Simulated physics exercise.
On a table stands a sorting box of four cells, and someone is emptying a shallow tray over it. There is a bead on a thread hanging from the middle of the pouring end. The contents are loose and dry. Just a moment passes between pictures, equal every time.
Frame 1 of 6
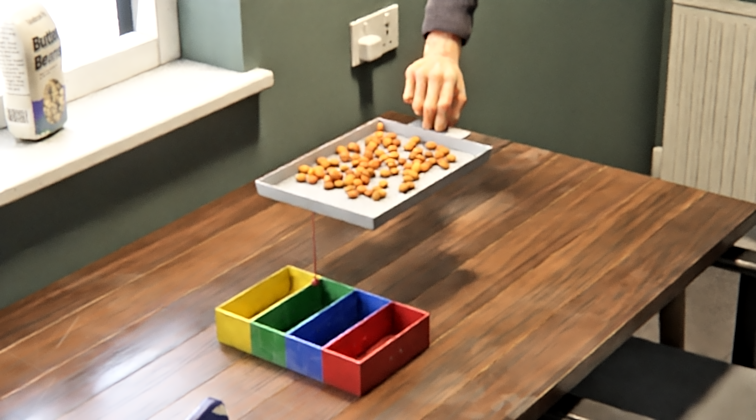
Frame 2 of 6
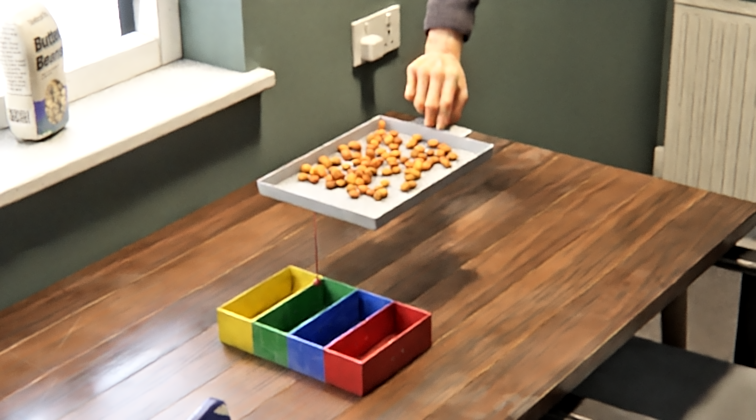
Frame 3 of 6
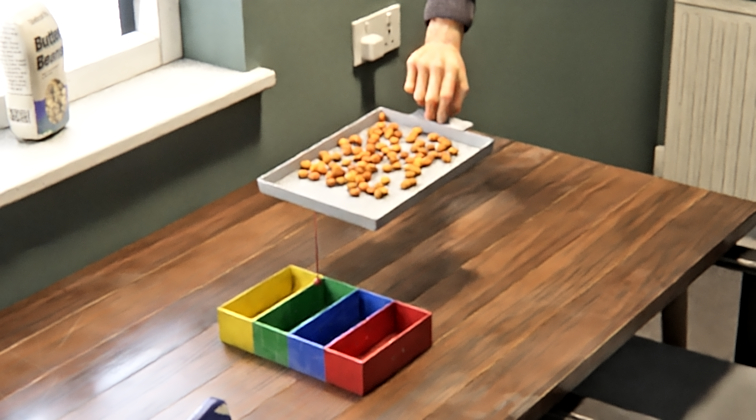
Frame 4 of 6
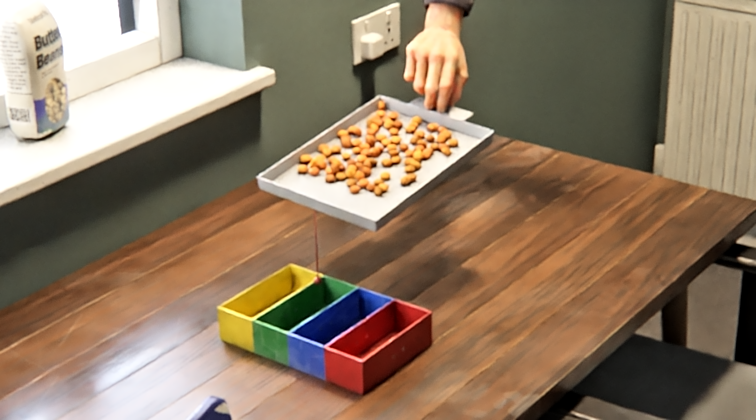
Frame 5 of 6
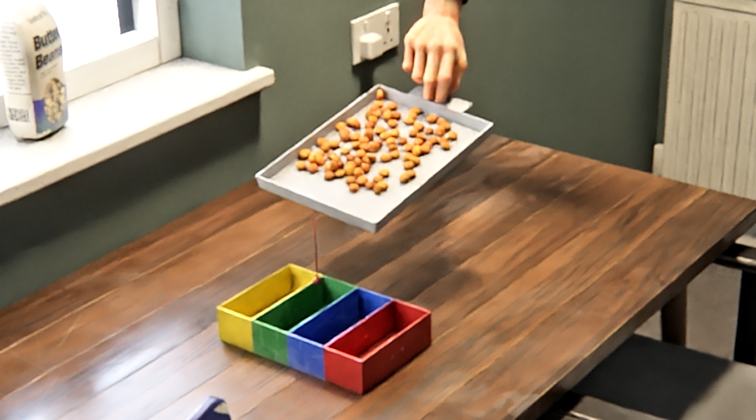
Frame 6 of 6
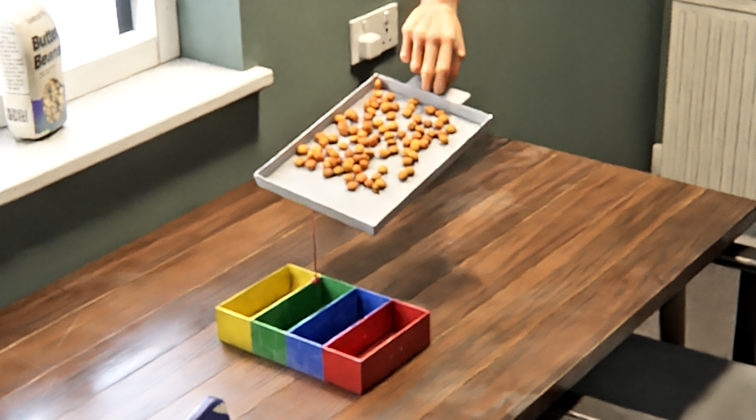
A shallow grey tray of small brown pieces, held at its far edge by a hand, starts nearly level above a yellow, green, blue and red sorting box, then tilts gradually as the hand raises that edge, the pieces staying on it.
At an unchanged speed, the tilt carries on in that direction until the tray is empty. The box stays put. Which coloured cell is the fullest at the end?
The blue one.
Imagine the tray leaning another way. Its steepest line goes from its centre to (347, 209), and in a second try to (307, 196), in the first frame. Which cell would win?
The first time it is that blue cell, and the second time it is that yellow cell.
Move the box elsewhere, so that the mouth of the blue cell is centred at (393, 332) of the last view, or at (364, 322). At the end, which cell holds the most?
The first position gives the cell in green, and the second gives blue.
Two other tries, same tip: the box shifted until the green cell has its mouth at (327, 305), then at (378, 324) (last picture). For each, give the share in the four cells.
About 100 in a hundred, then about 100 in a hundred.
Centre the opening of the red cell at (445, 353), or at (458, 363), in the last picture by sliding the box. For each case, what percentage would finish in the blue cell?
It comes to near 0 per cent the first time and near 0 per cent the second time.
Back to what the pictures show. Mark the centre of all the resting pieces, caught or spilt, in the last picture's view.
Roughly pixel (355, 342).
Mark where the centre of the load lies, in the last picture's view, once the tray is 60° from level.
(361, 211).
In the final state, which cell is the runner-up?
That one is red.
Shortly afterwards, tray tipped steeply; the bulk on the tray; a little falling or outside the box.
Next, tray tipped right over; near a quarter on the tray; near a third in the blue cell; near a quarter in the red cell; only a few in the green cell; a little falling or outside the box.
Some moments later, tray tipped past a quarter turn; near two thirds in the blue cell; near a third in the red cell; only a few in the green cell; only a few falling or outside the box.
In the end, tray tipped past a quarter turn; near two thirds in the blue cell; near a third in the red cell; only a few in the green cell; none at all in the yellow cell; only a few outside the box.
